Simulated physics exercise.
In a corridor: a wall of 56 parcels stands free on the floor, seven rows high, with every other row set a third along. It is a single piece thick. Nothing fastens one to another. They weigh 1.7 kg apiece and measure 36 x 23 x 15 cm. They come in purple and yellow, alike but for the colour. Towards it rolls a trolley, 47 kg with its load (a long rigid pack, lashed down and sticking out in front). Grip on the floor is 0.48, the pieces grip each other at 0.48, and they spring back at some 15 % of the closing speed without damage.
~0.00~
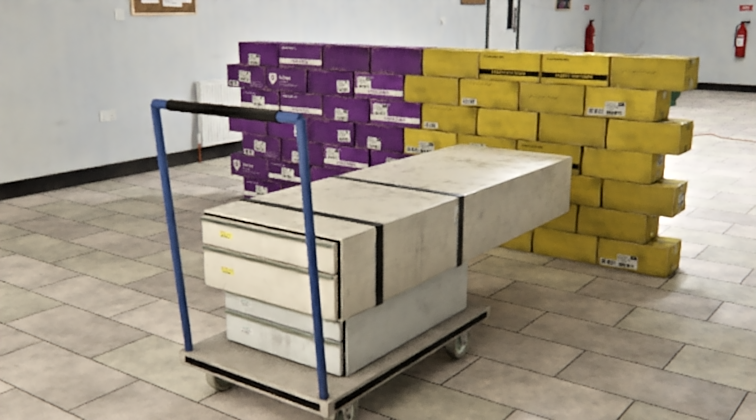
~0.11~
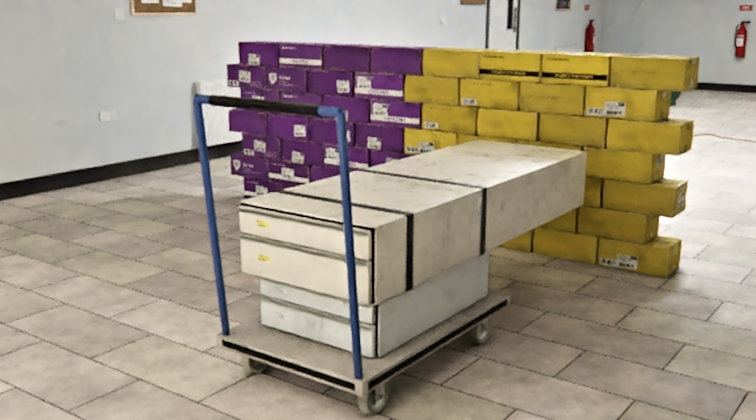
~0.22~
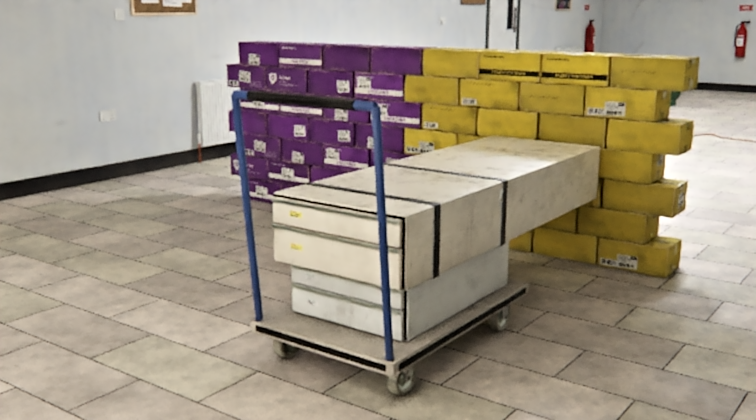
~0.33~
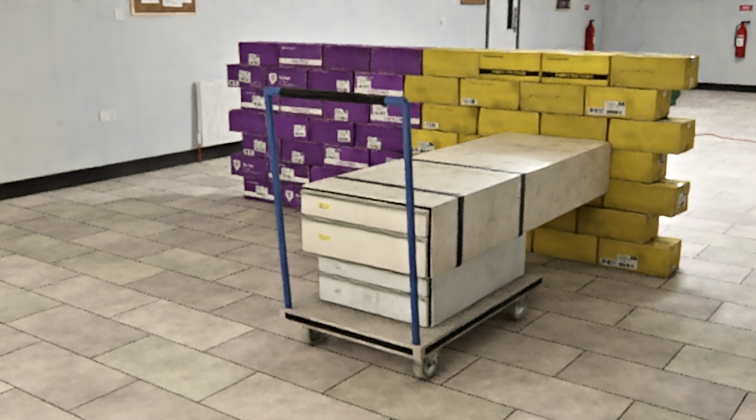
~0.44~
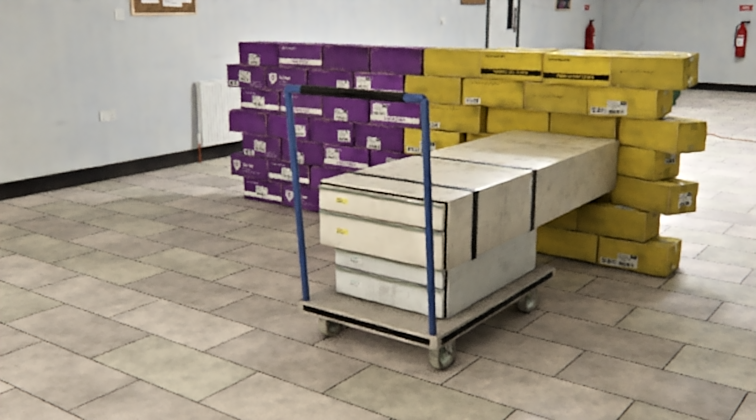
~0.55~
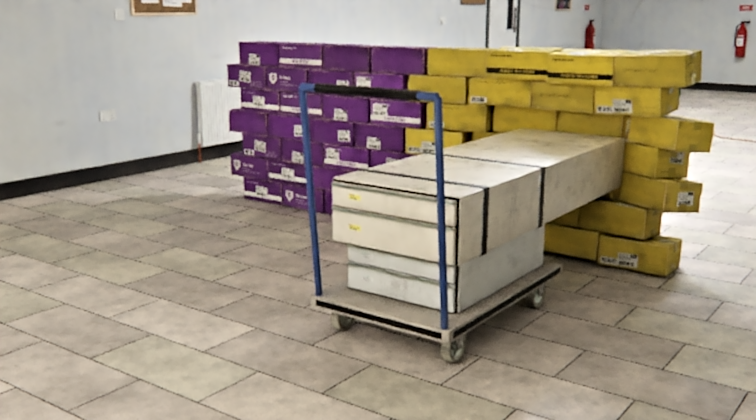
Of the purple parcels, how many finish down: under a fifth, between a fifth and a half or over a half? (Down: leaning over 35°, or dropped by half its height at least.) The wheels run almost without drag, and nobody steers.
Ending down: Under a fifth.
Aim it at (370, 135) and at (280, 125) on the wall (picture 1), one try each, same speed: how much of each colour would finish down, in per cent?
Yellow 20 then 0, purple 50 then 70 per cent.
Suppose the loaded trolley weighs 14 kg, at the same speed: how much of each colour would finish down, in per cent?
In that case yellow 0, purple 0 per cent.
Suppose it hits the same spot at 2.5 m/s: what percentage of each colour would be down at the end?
In that case yellow 60, purple 0 per cent.
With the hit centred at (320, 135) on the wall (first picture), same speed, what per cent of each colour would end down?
In that case yellow 10, purple 60 per cent.
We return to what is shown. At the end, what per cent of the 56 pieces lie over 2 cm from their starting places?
It is 40 per cent.
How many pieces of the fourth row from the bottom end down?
The count is 3.
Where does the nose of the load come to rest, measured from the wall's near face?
Some 60 cm beyond.
By 0.94 s, load 35 cm past the wall's line, still rolling; none of the 28 purple parcels down (7 of 56 in all colours); top purple parcel unmoved; top yellow parcel tilted 19°, 47 mm lower.
By 1.38 s, load 47 cm past the wall's line, still rolling; 1 of the 28 purple parcels down (22 of 56 in all colours); top purple parcel unmoved; top yellow parcel tilted 44°, 64 cm lower.
When it is over (2.5 s), load 60 cm past the wall's line, stopped; 1 of the 28 purple parcels down (22 of 56 in all colours); top purple parcel unmoved; top yellow parcel 92 cm lower. That is 4 per cent. In pixels of the last frame, middles, top purple parcel near (312, 55), top yellow parcel near (607, 160).
